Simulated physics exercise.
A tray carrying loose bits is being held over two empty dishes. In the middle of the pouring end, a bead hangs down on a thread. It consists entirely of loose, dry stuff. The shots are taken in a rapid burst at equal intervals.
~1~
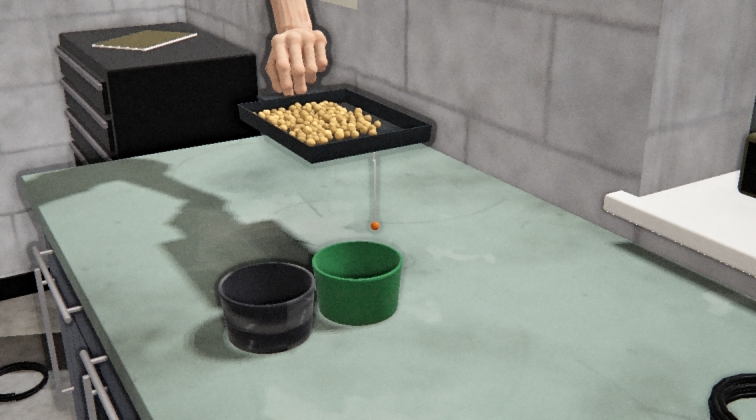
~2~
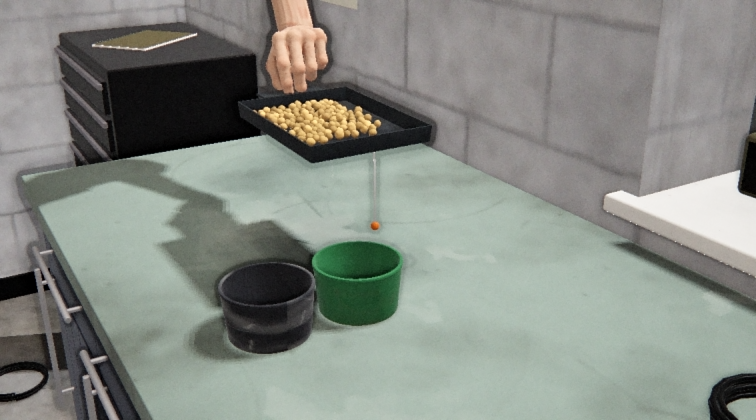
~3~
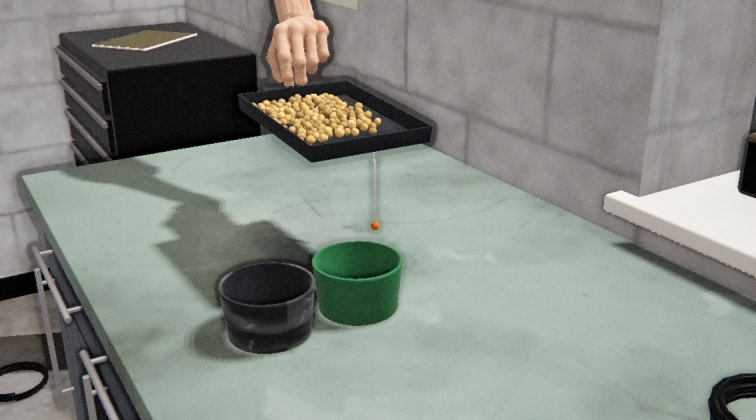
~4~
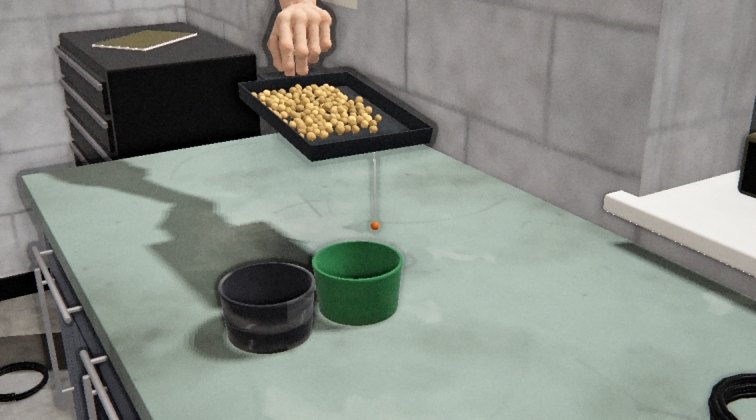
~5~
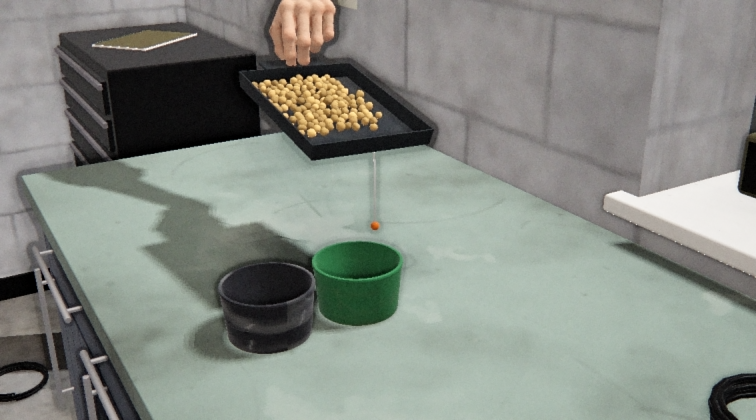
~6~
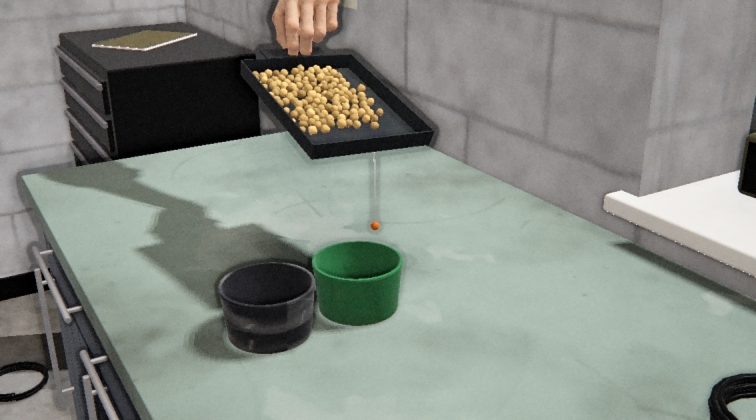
To begin with, a hand holds a dark tray of dried chickpeas almost level above an empty black dish and an empty green one, an orange bead hanging beneath it on a thread. Then the hand gradually raises the tray's far side, steepening its slope, while the chickpeas stay heaped inside.
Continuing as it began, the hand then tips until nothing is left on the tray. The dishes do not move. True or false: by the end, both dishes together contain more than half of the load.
False.
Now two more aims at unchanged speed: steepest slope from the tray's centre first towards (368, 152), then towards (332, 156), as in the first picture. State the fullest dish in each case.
Rightward dish for the first, Rightward dish for the second.
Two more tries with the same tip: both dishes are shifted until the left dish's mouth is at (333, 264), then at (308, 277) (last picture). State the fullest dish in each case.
Well, the first go goes to the rightmost dish, and the second to the rightmost dish.
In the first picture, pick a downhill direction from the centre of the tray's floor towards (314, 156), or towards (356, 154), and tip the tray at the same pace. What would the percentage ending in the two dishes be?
Respectively 40 % and 70 %.
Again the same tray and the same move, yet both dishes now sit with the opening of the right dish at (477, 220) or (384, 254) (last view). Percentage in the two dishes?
60 per cent the first time, 40 per cent the second time.
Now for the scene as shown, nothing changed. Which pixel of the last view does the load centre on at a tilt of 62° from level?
Load centre: Approx. (377, 114).
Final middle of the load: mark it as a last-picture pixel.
Centre at rest: Close to (446, 290).
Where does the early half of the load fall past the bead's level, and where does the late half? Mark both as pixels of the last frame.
It passes near (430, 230) first and then near (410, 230).
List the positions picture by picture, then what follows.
The first frame shows corners of the pouring end near (311, 146) and (429, 125), level; middle of the load near (315, 122), dried chickpeas; left dish near (287, 323); right dish near (380, 296); bead on its thread near (375, 226).
The second frame shows corners of the pouring end near (311, 146) and (430, 125), level; middle of the load near (315, 121).
The third frame shows corners of the pouring end near (312, 145) and (430, 126), tipped barely, lowest at the right corner; middle of the load near (315, 116).
The fourth frame shows corners of the pouring end near (313, 145) and (431, 127), tipped a little, lowest at the right corner; middle of the load near (316, 110).
The fifth frame shows corners of the pouring end near (313, 144) and (432, 129), tipped a little, lowest at the right corner; middle of the load near (316, 103).
The sixth frame shows corners of the pouring end near (314, 144) and (432, 130), tipped clearly, lowest at the right corner; middle of the load near (317, 97); left dish near (287, 323); right dish near (380, 296).
Shortly afterwards, tray tipped steeply; all but a few on the tray; only a few in the air.
Next, tray tipped past a quarter turn; the bulk on the tray; only a few in the right dish; a little outside both; a little in the air.
Some moments later, tray tipped past a quarter turn; near a quarter in the right dish; the bulk outside both.
In the end, tray tipped past a quarter turn; none at all in the left dish; near a quarter in the right dish; the bulk outside both.
